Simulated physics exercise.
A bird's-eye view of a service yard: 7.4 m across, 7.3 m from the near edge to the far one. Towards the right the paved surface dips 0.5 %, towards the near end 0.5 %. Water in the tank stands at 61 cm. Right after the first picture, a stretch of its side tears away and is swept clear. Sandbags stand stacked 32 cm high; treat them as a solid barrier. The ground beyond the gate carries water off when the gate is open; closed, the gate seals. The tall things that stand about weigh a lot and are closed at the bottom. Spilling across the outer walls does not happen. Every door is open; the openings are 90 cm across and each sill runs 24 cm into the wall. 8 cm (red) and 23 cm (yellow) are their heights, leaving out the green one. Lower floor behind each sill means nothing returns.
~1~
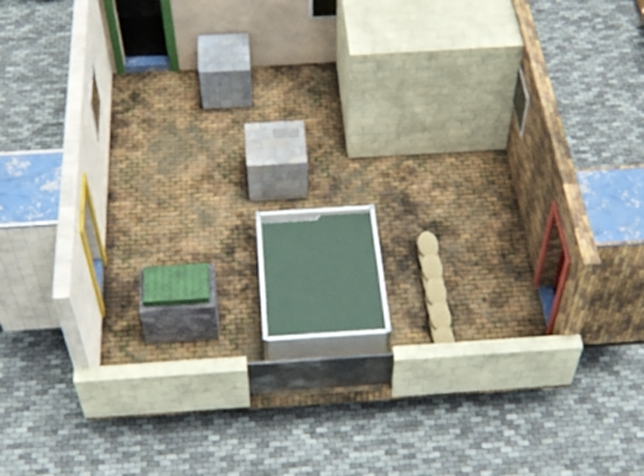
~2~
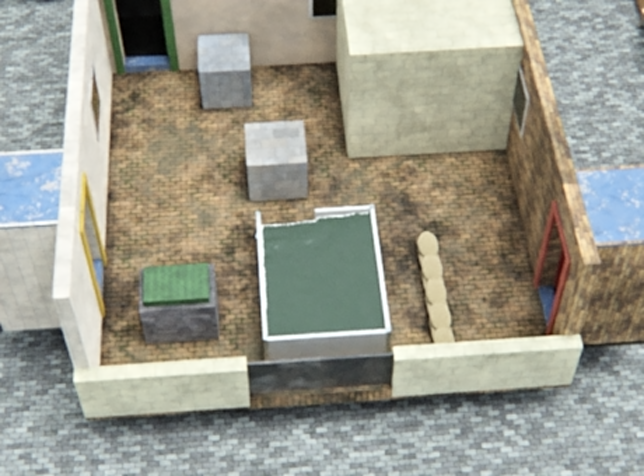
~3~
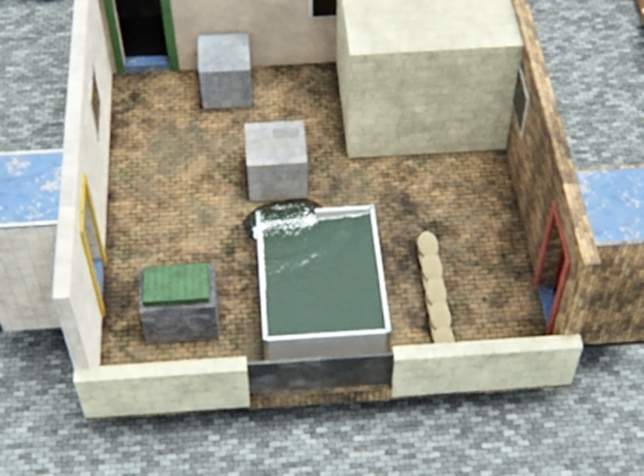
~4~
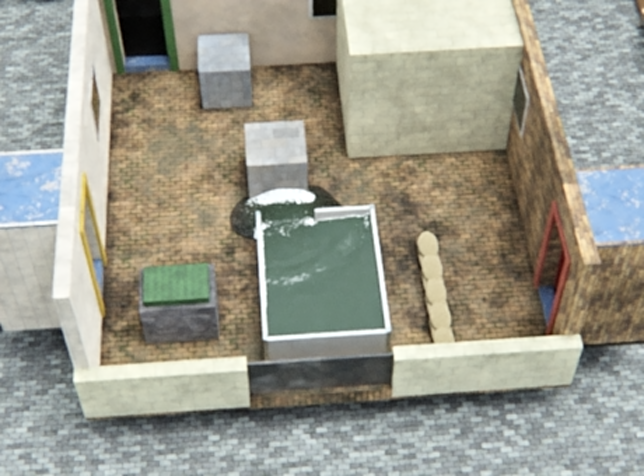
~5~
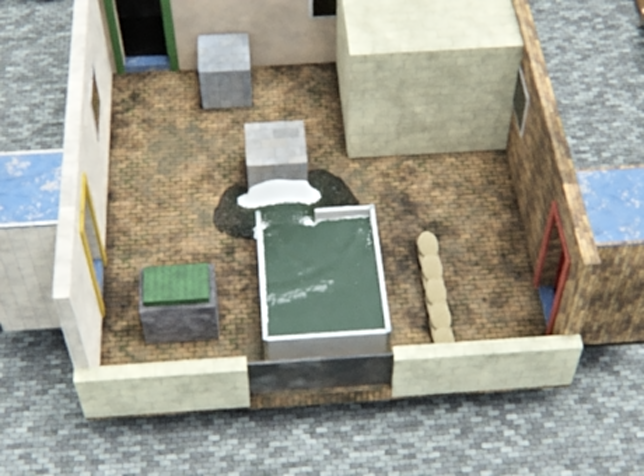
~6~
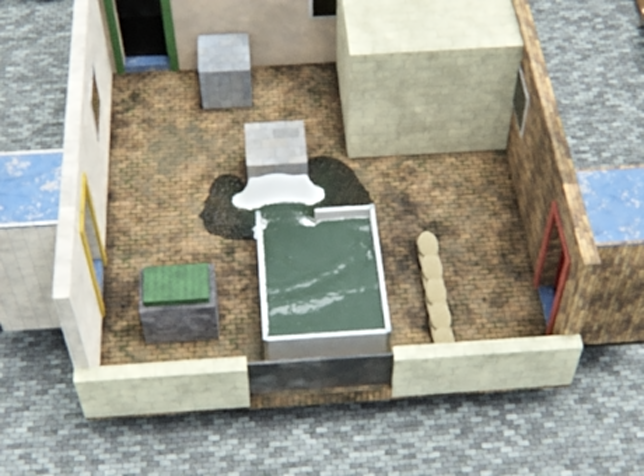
At first, a white-rimmed tank of still, dark green water stands in a brick-paved yard among grey blocks. Part of its far rim breaks away, and water pours out through the gap, foaming white. The dark wet patch spreads to both sides and around the nearest block, while ripples cross the tank.
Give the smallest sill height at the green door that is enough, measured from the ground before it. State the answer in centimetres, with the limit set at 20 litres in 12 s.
Roughly 10 cm.
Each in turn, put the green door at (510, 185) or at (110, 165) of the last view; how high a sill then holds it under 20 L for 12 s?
Roughly 15 cm for the first and 11.0 cm for the second.
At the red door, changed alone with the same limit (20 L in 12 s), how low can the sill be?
Roughly 9.0 cm at red.
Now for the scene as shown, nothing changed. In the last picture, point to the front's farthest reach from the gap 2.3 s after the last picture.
Look about (113, 76) in the last picture.
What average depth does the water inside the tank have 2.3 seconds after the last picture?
Around 34 cm on average.
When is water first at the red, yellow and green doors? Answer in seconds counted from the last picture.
Front log: Red = 3.0 s, yellow = 1.4 s, green = 2.6 s.
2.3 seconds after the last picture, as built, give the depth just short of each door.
Depth at red 0 cm, at yellow 11 cm, at green 1 cm.
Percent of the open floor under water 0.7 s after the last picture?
Approximately 20 %.
Then, 0.7 s after the last picture water covers 20 % of the floor, deepest (48 cm) near (278, 201); it has not reached the green door.
Then, 2.3 s after the last picture water covers 55 % of the floor, deepest (33 cm) near (278, 209); it has not reached the green door.
Then, 11.3 s after the last picture water covers 100 % of the floor, deepest (12 cm) near (99, 395); 5 cm at the green door, 0 litres in over its 18 cm sill.
At the green door as built, the water peaked near 14 cm, 3.3 s after the last picture.
Run again over the same 12 s with other heights there, 36 litres in over 8.5 cm, 8 litres over 11.5 cm. The limit of 20 litres is kept from about 10 cm up.
